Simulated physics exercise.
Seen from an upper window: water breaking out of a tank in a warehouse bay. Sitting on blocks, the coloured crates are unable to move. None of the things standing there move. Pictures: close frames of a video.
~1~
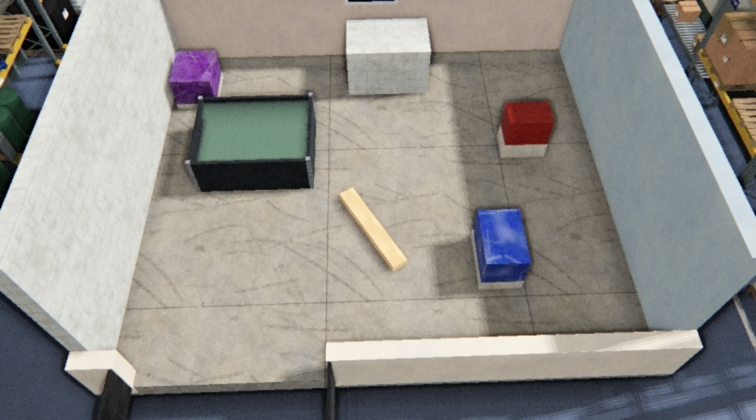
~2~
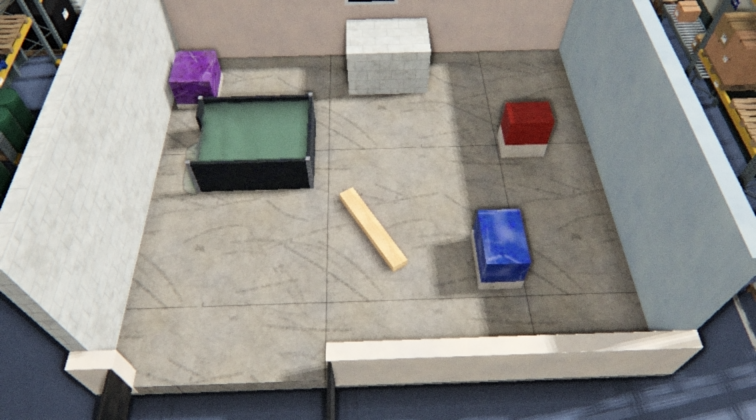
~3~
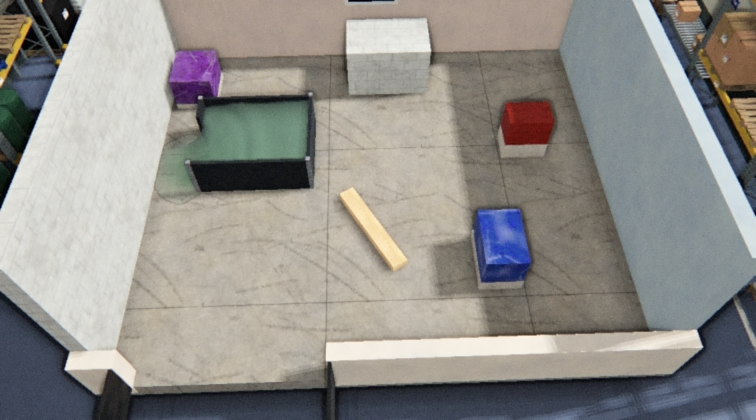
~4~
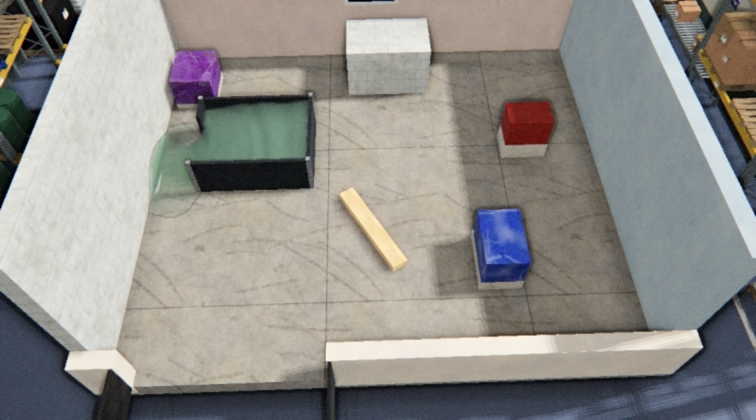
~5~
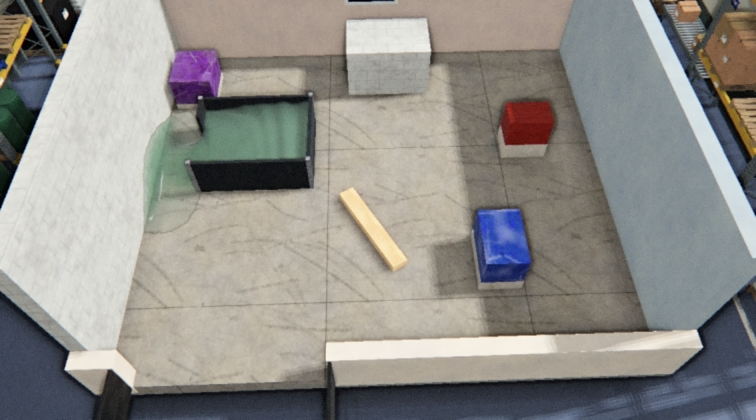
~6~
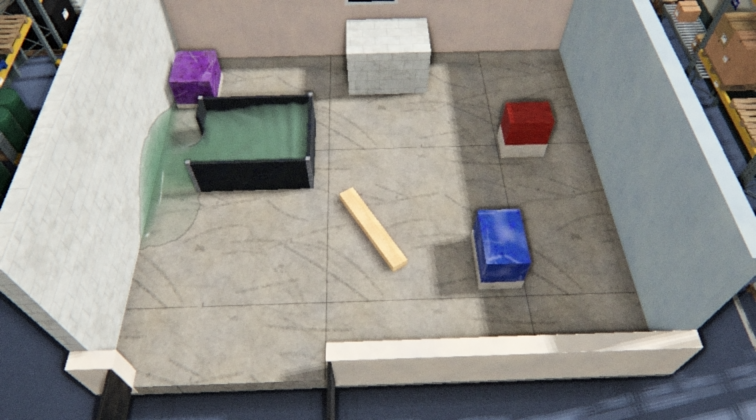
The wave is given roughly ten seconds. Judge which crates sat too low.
The red crate was not too low. The purple crate was too low. The blue crate was not too low.
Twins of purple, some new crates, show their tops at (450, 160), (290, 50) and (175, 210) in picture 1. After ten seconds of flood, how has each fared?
So, in the order given: Untouched, flooded, flooded.
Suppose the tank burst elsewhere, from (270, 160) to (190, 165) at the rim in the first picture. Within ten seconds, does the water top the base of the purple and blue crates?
As it turns out, the purple crate is left untouched, and the blue crate is left untouched.
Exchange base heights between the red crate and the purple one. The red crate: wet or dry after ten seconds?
After ten seconds the red is left unharmed.
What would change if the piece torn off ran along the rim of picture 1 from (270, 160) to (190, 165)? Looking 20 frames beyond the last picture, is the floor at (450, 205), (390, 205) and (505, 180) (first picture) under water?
Point one: Not reached. Point two: Not reached. Point three: Not reached.
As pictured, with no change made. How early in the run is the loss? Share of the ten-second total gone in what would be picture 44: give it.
I get 75 percent.
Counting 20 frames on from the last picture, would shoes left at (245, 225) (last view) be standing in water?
That point would be spared.
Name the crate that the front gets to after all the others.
The blue-painted one.
A moment on, water covers 15 % of the floor; the red crate not reached, the purple crate water round its plinth, the blue crate not reached.
Next, water covers 25 % of the floor; the red crate not reached, the purple crate water round its plinth, the blue crate not reached.
Then, water covers 35 % of the floor; the red crate not reached, the purple crate water round its plinth, the blue crate not reached.
Later, water covers 50 % of the floor; the red crate water round its plinth, the purple crate water round its plinth, the blue crate not reached.
In the end, water covers 65 % of the floor; the red crate stayed above the water, the purple crate was topped, the blue crate stayed above the water.
